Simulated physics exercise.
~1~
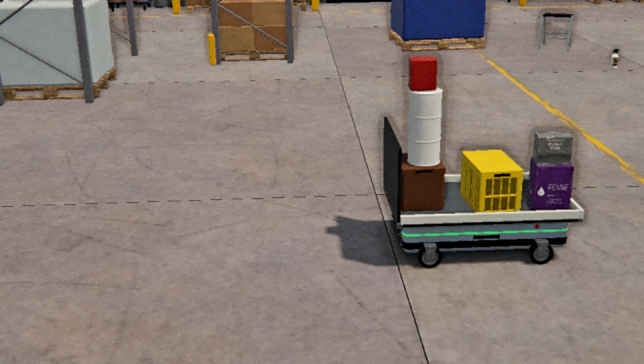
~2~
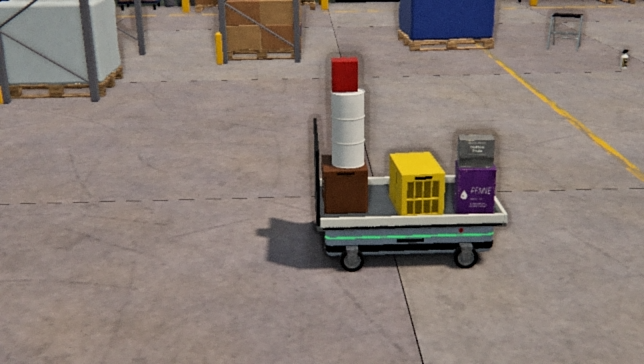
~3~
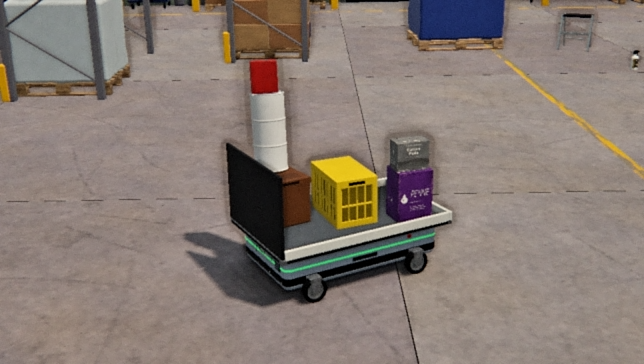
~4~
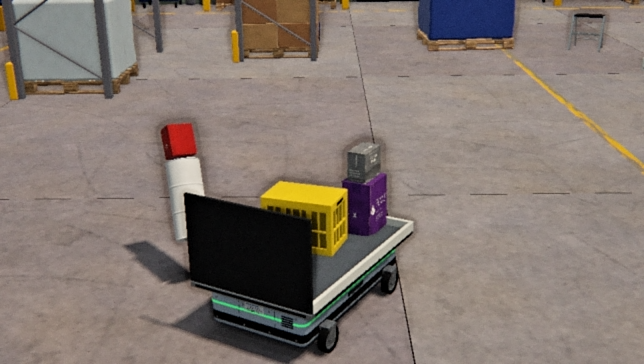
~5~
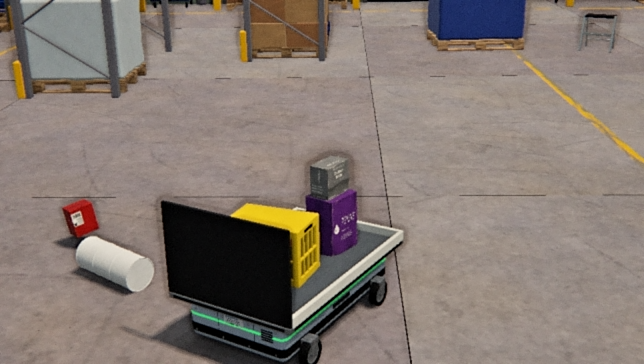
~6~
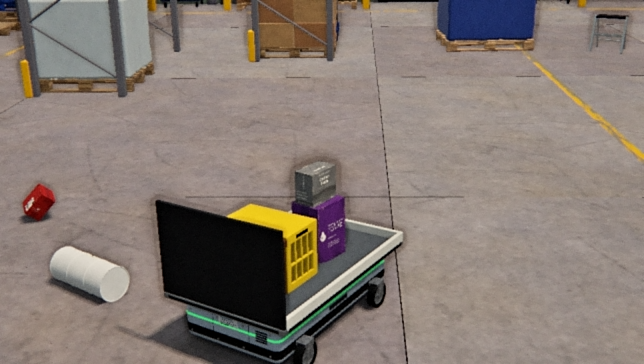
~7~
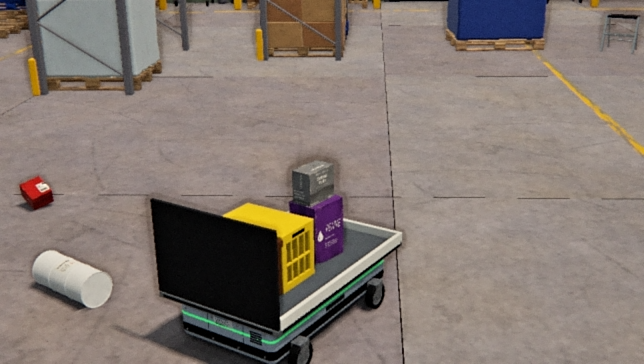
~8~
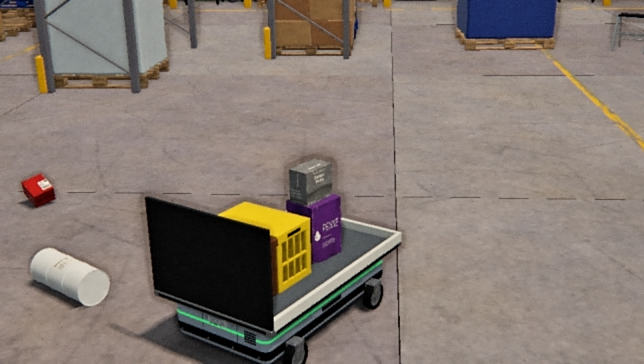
The footage shows a flat cart carrying boxes, a yellow crate and a white canister topped by a red box across a warehouse floor. As it turns, the canister and red box topple off to the left, and the cart stops with the purple and grey boxes still stacked upright.
